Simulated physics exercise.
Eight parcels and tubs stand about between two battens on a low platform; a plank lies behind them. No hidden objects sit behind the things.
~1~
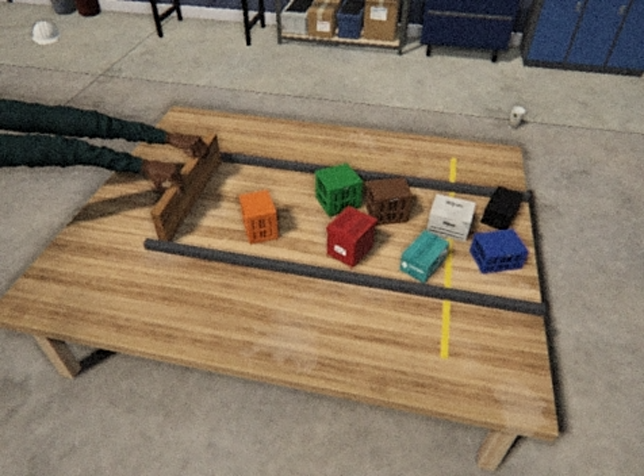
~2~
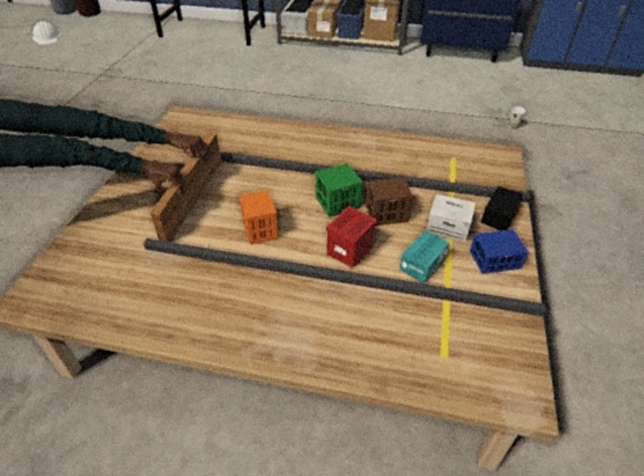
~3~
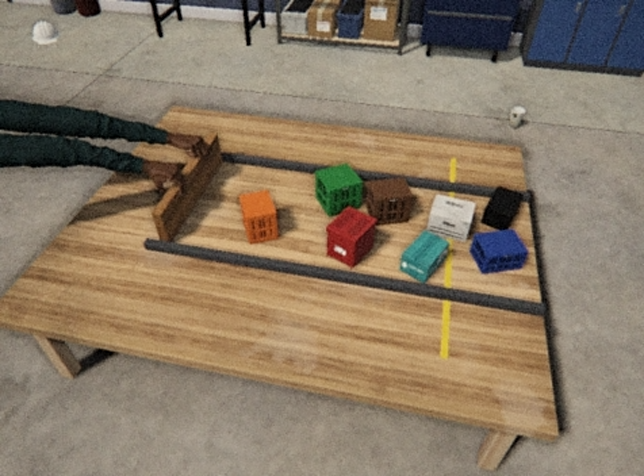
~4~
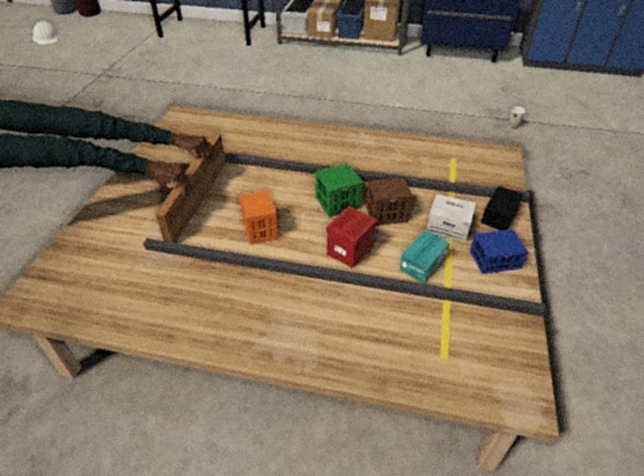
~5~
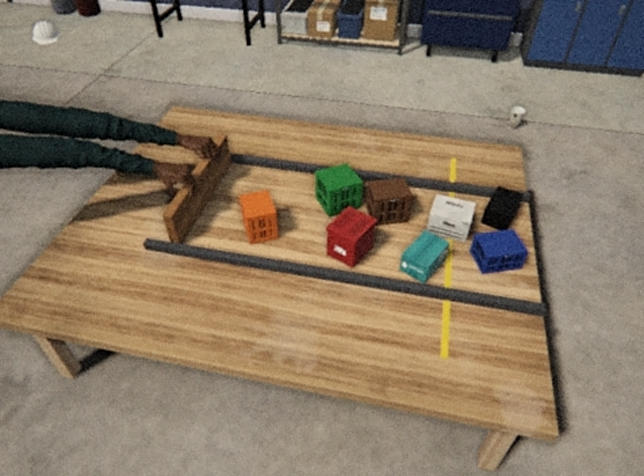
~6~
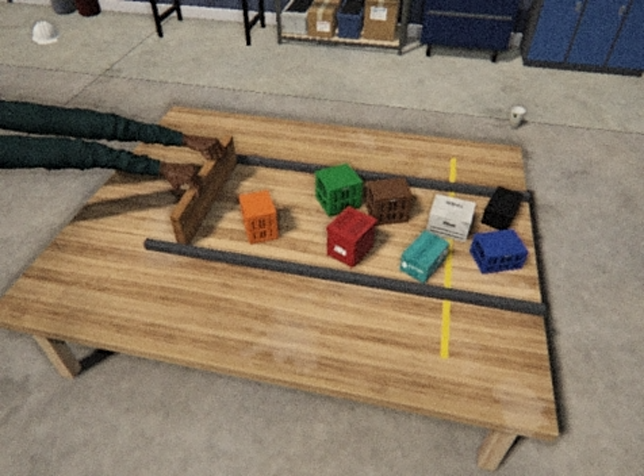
On a low wooden platform, two hands slowly pushed an upright plank a short way right between two dark battens, toward an orange crate, while the eight colourful crates and boxes stayed still.
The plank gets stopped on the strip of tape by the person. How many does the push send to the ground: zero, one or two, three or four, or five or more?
The push is going to send three or four over the edge.
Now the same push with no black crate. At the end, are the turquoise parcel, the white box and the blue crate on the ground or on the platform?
As for the turquoise parcel, it keeps its place; the white box ends up below; the blue crate ends up below.
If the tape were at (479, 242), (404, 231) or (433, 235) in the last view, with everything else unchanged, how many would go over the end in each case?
The counts: 5, 0 and 2.
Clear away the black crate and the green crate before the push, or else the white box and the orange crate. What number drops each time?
Fallen: 1 in the first try, 0 in the other.
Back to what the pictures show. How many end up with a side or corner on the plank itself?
It touches 2.
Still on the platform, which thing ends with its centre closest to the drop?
Turquoise parcel.
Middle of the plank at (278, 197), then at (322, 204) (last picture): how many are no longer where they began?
I make it 1 at the first spot and 4 at the other.
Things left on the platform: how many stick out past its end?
The total would be 1.
Early on, none off yet; black crate at rest near (502, 209); blue crate at rest near (498, 252); white box at rest near (451, 218).
Finally, the number that fall off is three or four; lost, white box, blue crate and black crate.
